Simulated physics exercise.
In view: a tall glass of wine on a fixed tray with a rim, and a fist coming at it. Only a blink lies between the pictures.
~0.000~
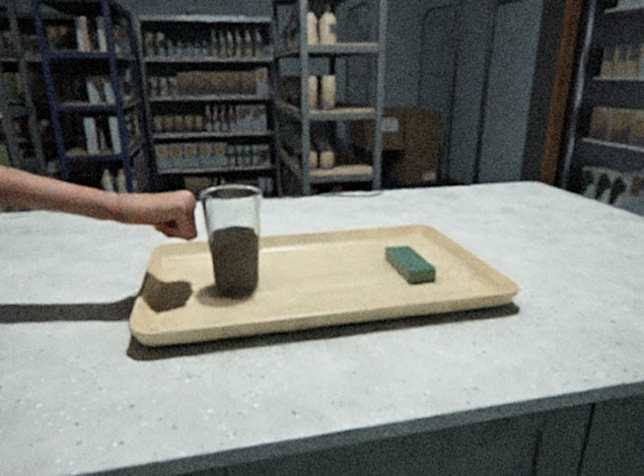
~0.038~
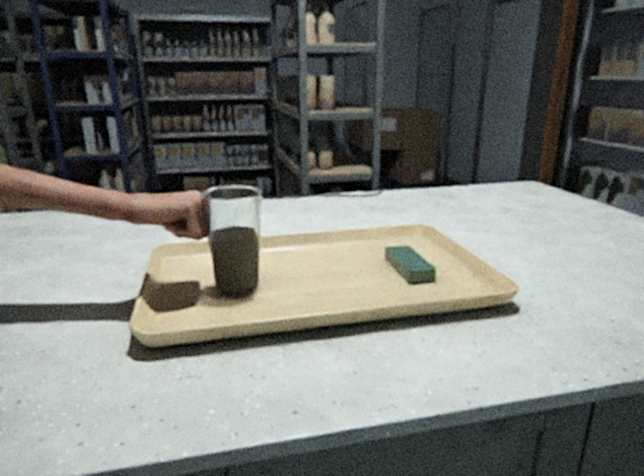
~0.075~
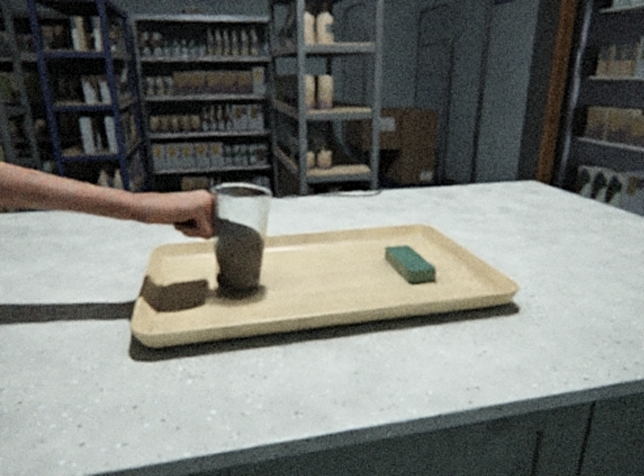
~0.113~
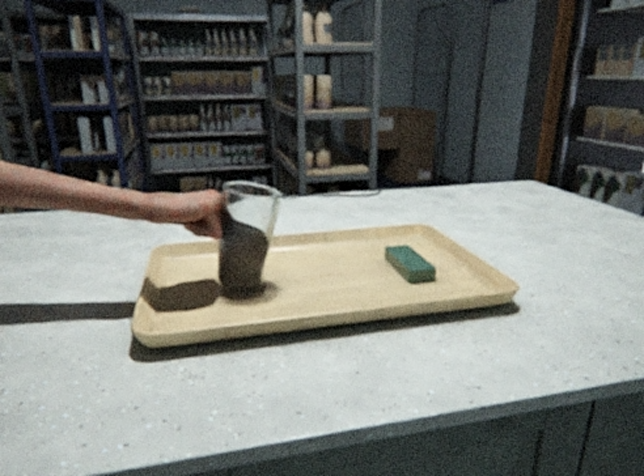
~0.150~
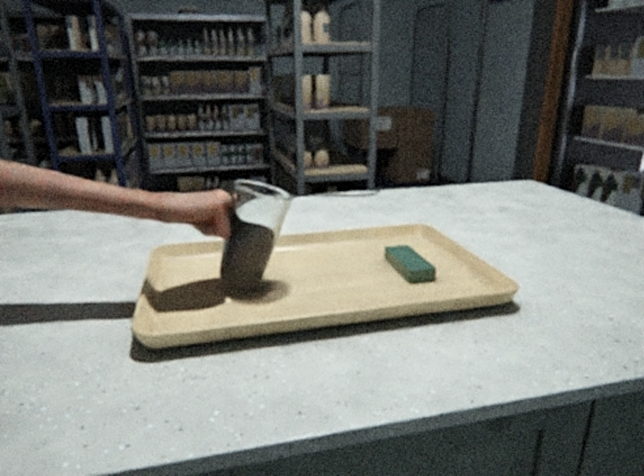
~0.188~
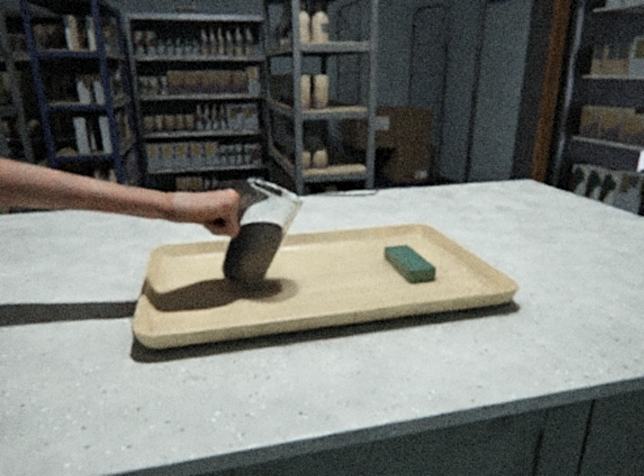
A fist came in from the left and pushed against a glass of dark liquid on a tan tray, and the glass leaned steadily further right while a green block stayed put.
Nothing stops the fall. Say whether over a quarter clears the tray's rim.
As it turns out, three quarters and more stay on the tray.
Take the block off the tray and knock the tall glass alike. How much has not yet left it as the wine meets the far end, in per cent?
It comes to 55 per cent or so.
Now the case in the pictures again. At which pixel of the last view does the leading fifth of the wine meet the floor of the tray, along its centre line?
Around (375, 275).
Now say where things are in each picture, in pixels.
In the first frame, it leans 0°; its right rim is at (259, 192); the wine meets the walls at (209, 232) and (256, 229); the tray's far rim is at (468, 252); a block is fixed to the tray further along.
In the second frame, it leans 0°; its right rim is at (260, 192); the wine meets the walls at (210, 232) and (257, 229).
In the third frame, it leans 6°; its right rim is at (270, 193); the wine meets the walls at (215, 218) and (261, 231).
In the fourth frame, it leans 12°; its right rim is at (280, 195); the wine meets the walls at (224, 212) and (268, 231).
In the fifth frame, it leans 18°; its right rim is at (290, 197); the wine meets the walls at (230, 225) and (274, 229).
In the sixth frame, it leans 24°; its right rim is at (300, 201); the wine meets the walls at (234, 229) and (284, 225).
A moment on, the tall glass is falling and 100 per cent is in the glass, 0 on the tray and 0 above or beyond its rim.
Next, the tall glass lies on its side and 79 per cent is in the glass, 19 on the tray and 2 above or beyond its rim.
Then the tall glass lies on its side and 45 per cent is in the glass, 41 on the tray and 15 above or beyond its rim.
Later the tall glass lies on its side and 23 per cent is in the glass, 75 on the tray and 1 above or beyond its rim.
Finally, 99 per cent is held by tray and glass, 1 is off the tray.
